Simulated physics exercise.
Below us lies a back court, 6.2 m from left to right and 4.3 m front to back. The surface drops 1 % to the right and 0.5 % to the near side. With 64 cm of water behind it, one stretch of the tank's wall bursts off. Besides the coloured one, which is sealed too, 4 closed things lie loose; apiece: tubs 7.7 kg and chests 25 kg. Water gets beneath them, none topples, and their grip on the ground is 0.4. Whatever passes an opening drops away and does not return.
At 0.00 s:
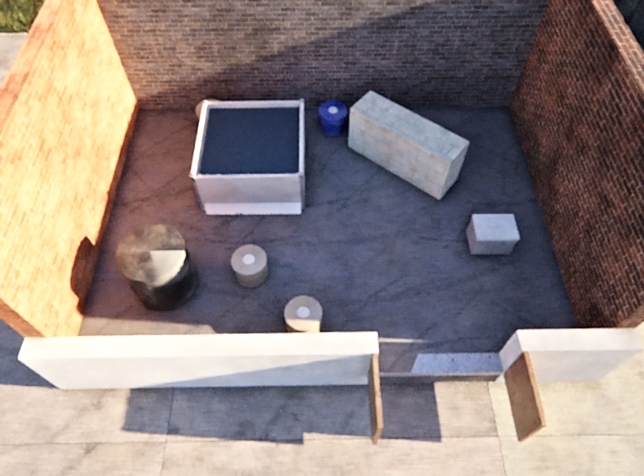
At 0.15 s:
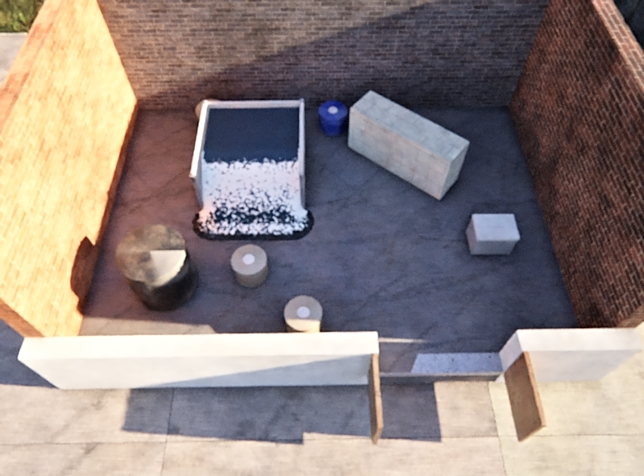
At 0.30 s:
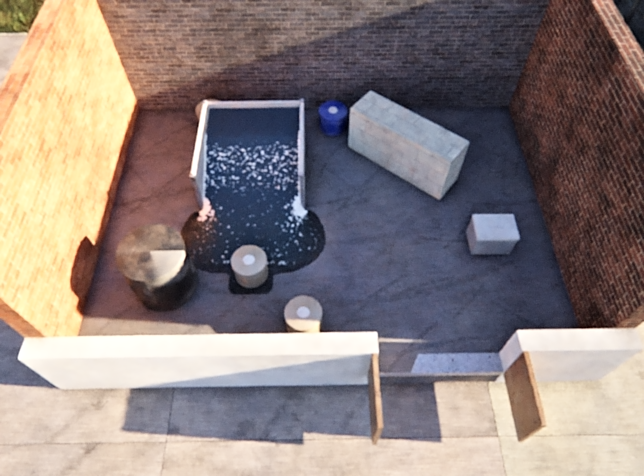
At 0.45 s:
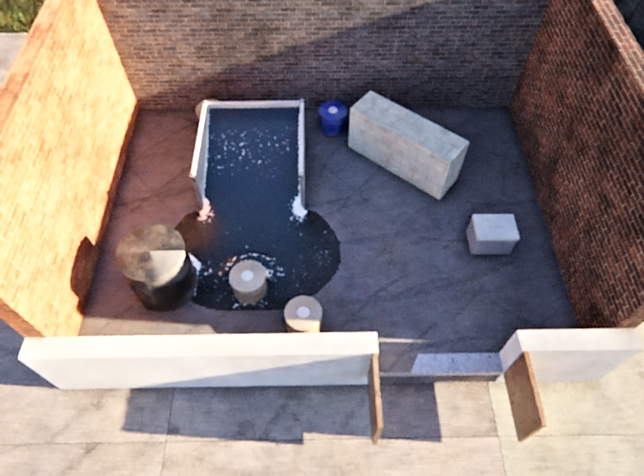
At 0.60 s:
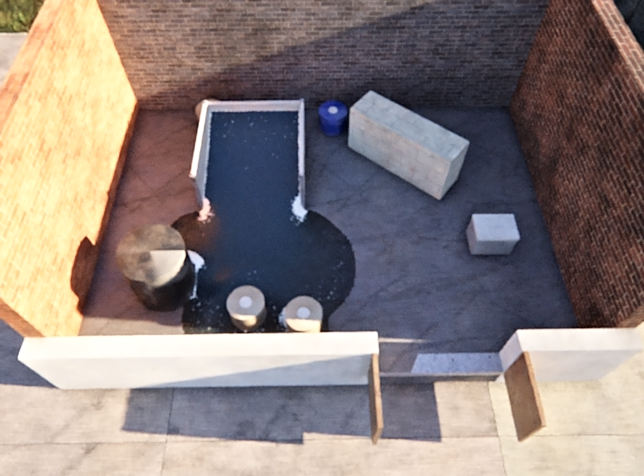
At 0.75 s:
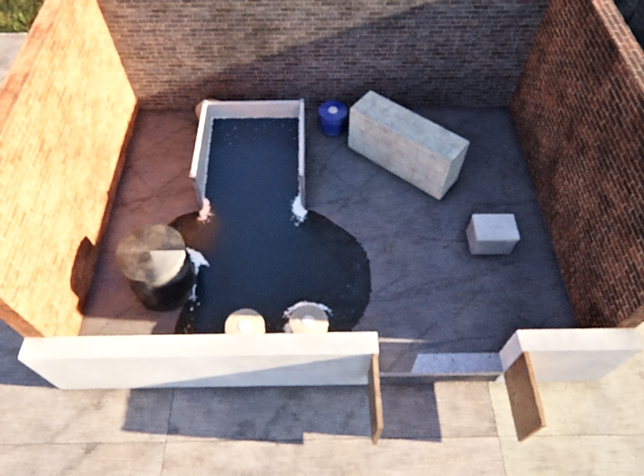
Dark water pouring from an opened tank in a walled court, spreading across the floor and shifting two pale tubs nearwards.
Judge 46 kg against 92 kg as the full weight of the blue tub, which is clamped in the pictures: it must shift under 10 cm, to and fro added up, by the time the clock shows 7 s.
Verdict: The smaller load will do.
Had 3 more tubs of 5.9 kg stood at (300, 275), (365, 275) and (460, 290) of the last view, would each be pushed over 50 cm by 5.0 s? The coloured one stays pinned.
In turn: More, over, over.
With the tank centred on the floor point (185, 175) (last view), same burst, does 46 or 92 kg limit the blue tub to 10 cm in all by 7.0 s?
Then the lower weight is enough.
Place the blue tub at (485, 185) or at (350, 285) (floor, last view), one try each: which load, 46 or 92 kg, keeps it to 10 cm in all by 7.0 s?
In turn: Either load holds; the smaller is enough.
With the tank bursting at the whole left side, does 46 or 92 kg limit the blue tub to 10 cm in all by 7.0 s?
Then only the higher weight holds it.
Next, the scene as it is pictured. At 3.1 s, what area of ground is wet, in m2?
Some 16 m2.
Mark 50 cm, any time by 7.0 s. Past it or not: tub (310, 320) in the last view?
It is over.
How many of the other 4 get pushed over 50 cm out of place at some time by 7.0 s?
That makes 3.
After 1.4 s the blue tub would be 0 cm from its start with 46 kg and 0 cm from its start with 92 kg; 0 cm of water round it then.
After 3.1 s the blue tub would be 0 cm from its start with 46 kg and 0 cm from its start with 92 kg; 0 cm of water round it then.
After 4.9 s the blue tub would be 0 cm from its start with 46 kg and 0 cm from its start with 92 kg; 0 cm of water round it then.
After 7.0 s the blue tub would be 0 cm from its start with 46 kg and 0 cm from its start with 92 kg; 4 cm of water round it then.
